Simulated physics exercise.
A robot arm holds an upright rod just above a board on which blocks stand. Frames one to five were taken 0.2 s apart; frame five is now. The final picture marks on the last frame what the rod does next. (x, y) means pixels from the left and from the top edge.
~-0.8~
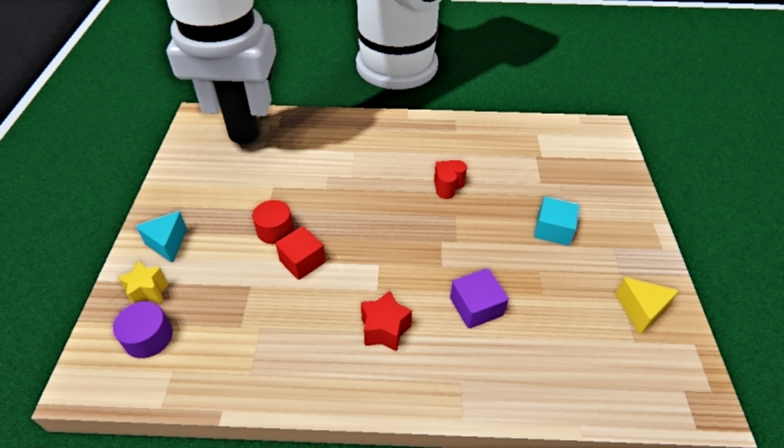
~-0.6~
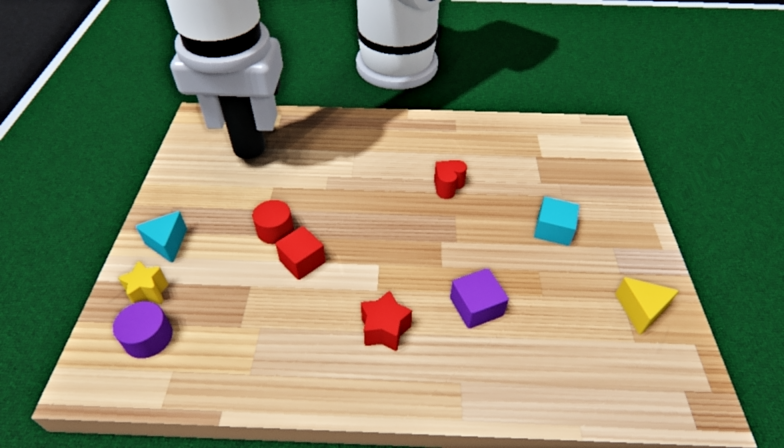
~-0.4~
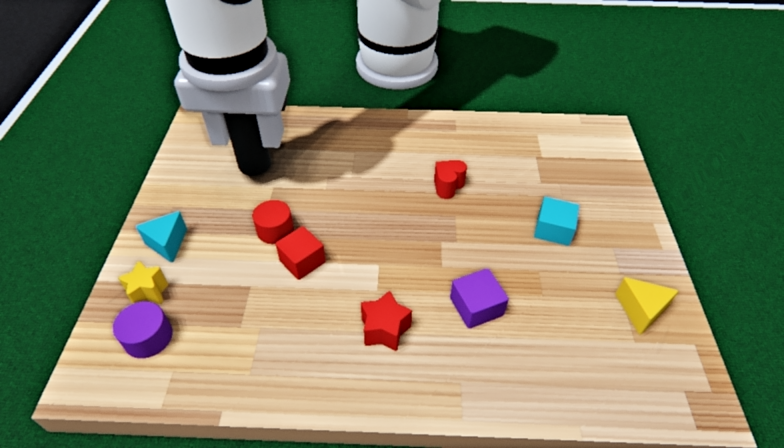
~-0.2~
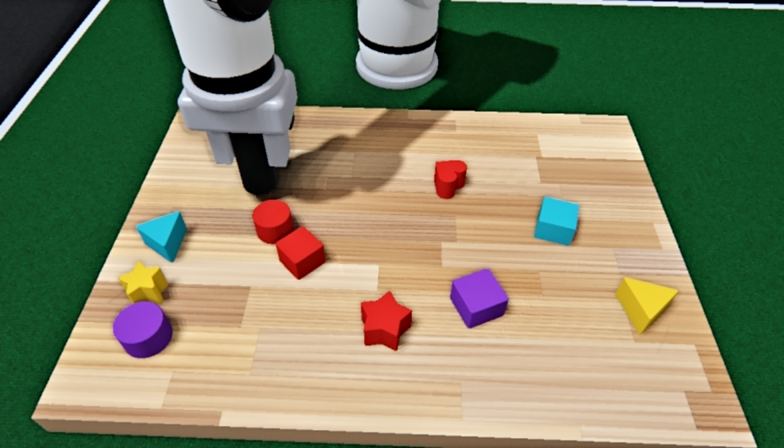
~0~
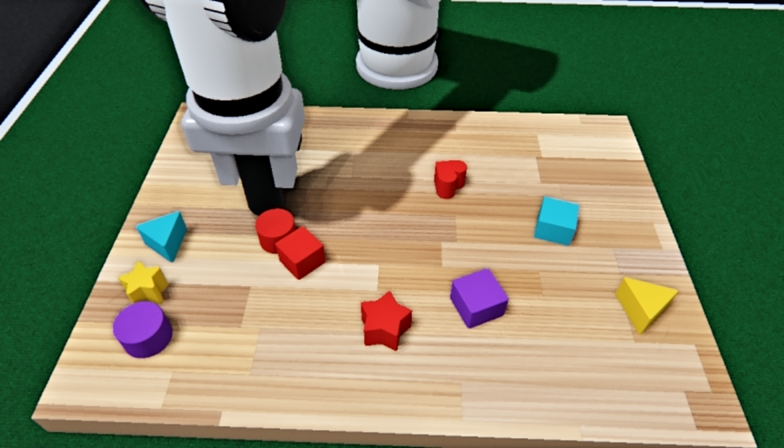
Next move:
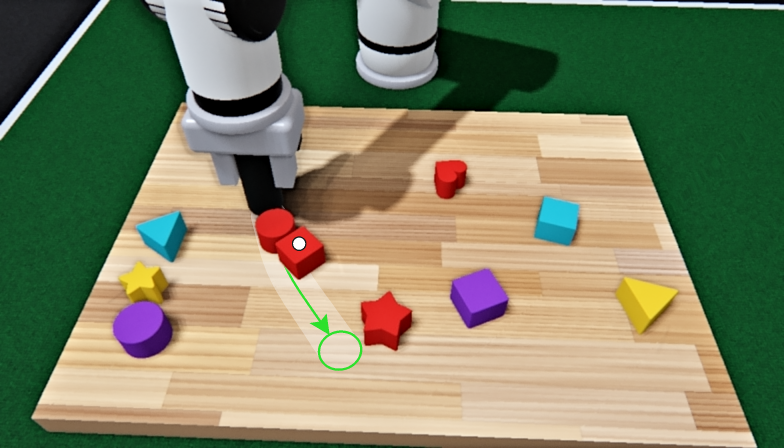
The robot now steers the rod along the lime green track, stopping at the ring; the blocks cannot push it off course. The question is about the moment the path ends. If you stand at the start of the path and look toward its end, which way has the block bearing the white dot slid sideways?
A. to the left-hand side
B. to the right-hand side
A: To the left-hand side.
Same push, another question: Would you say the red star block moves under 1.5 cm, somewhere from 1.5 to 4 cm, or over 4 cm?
It falls in the under 1.5 cm band.
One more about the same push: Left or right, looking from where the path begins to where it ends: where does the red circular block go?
Over to the right.
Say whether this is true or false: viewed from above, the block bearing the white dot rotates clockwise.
The statement is false.
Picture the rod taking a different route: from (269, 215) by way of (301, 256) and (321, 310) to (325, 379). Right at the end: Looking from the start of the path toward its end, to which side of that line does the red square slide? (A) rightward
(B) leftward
Option B.
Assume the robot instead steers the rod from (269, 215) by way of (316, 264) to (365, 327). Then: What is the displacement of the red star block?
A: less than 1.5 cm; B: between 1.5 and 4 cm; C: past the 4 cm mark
The answer is B.
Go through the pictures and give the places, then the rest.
The first picture shows rod's lower end (245, 135); red circular block (271, 213); red square (299, 244); red star block (385, 313).
The second picture shows rod (250, 150); blocks still.
The third picture shows rod (255, 166); blocks still.
The fourth picture shows rod (261, 184); blocks still.
The fifth picture shows rod (266, 205); red circular block (274, 222); red square (299, 244); red star block (385, 313).
Drawn move, from (269, 215) over (281, 257) and (307, 302) to (340, 350); the dot is on the red square.
What follows on the original path. One third of the way, rod (279, 247); red circular block (288, 269); red square (328, 273), turned 50° anticlockwise.
Two thirds of the way, rod (305, 293); red circular block (300, 322); red square (343, 278), turned 70° anticlockwise.
At the end, rod (339, 341); red circular block (303, 364); red square (347, 279), turned 80° anticlockwise; red star block still.
